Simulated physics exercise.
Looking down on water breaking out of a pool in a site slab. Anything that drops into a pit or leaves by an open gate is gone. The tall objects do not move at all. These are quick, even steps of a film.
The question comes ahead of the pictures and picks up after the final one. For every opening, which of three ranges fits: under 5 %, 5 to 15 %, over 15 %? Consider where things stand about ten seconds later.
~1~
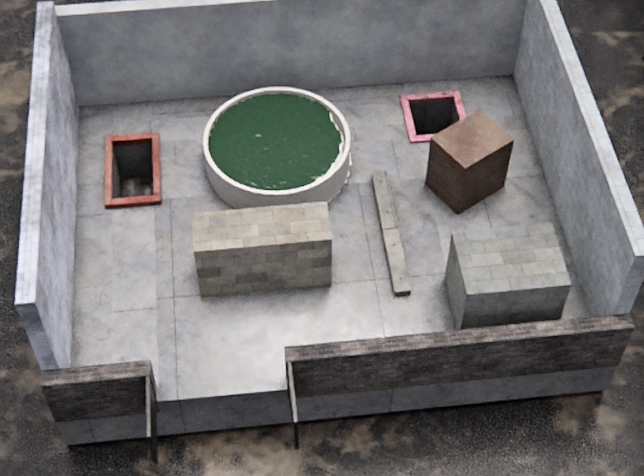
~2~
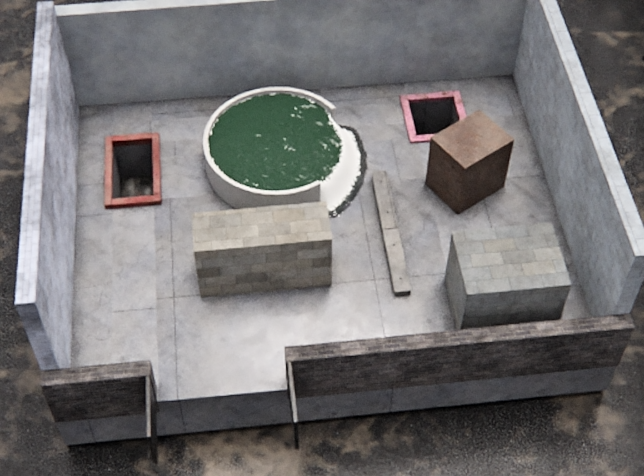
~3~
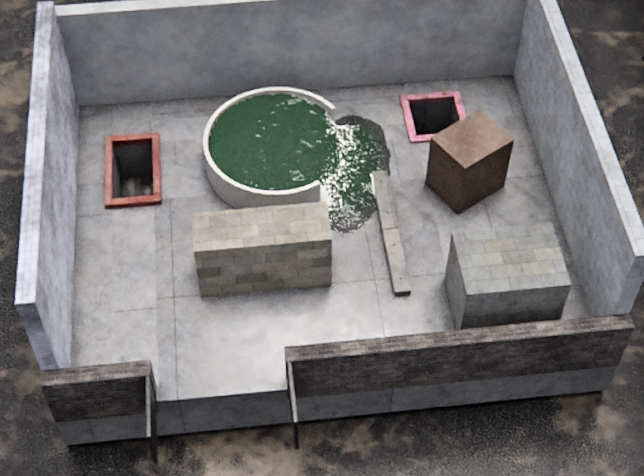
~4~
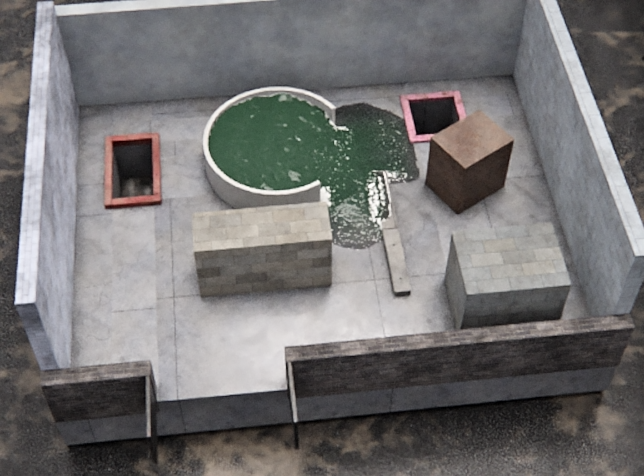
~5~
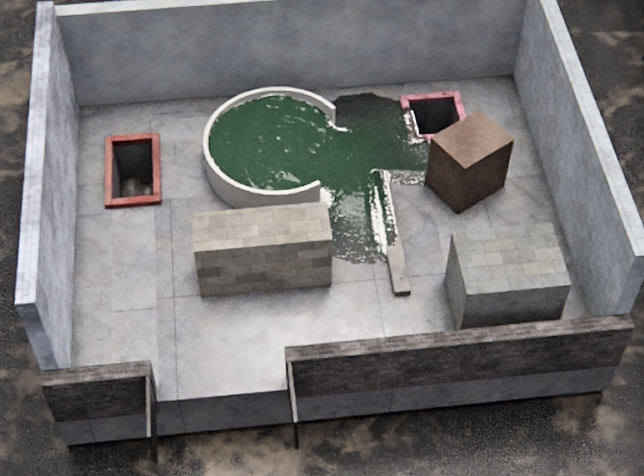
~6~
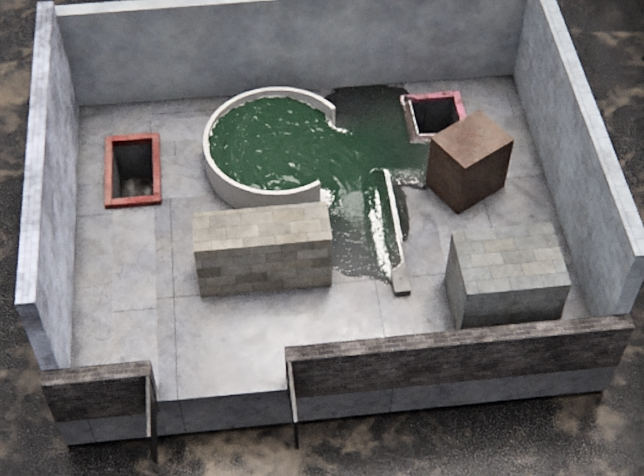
Outcome: The gate will get a thin slice beneath five per cent. The red pit will get a thin slice beneath five per cent. The pink pit will get a big slice beyond fifteen per cent.
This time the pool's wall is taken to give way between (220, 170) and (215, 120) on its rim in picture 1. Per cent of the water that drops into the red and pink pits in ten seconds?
For red it's about 30 per cent, and for pink about 0 per cent.
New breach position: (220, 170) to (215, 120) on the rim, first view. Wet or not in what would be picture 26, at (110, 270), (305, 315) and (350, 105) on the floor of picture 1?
First spot submerged, second spot spared, third spot spared.
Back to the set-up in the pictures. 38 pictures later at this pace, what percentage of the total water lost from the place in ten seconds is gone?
Estimated share: Close to 85 %.
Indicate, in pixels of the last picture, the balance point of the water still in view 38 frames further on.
It's close to (387, 214).
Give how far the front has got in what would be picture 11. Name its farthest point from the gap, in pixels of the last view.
Somewhere around (417, 362).
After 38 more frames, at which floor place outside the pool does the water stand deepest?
Somewhere close to (590, 345).
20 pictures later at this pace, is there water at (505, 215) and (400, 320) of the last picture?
Taking them as listed, one is inundated and the next is inundated.
A moment on, water covers 25 % of the floor; the gate 0 %, the red pit 0 %, the pink pit 3 %.
Next, water covers 40 % of the floor; the gate 0 %, the red pit 0 %, the pink pit 8 %.
Then, water covers 50 % of the floor; the gate 0 %, the red pit 0 %, the pink pit 15 %.
Later, water covers 70 % of the floor; the gate 1 %, the red pit 0 %, the pink pit 21 %.
In the end, water covers 85 % of the floor; the gate 2 %, the red pit 0 %, the pink pit 24 %.
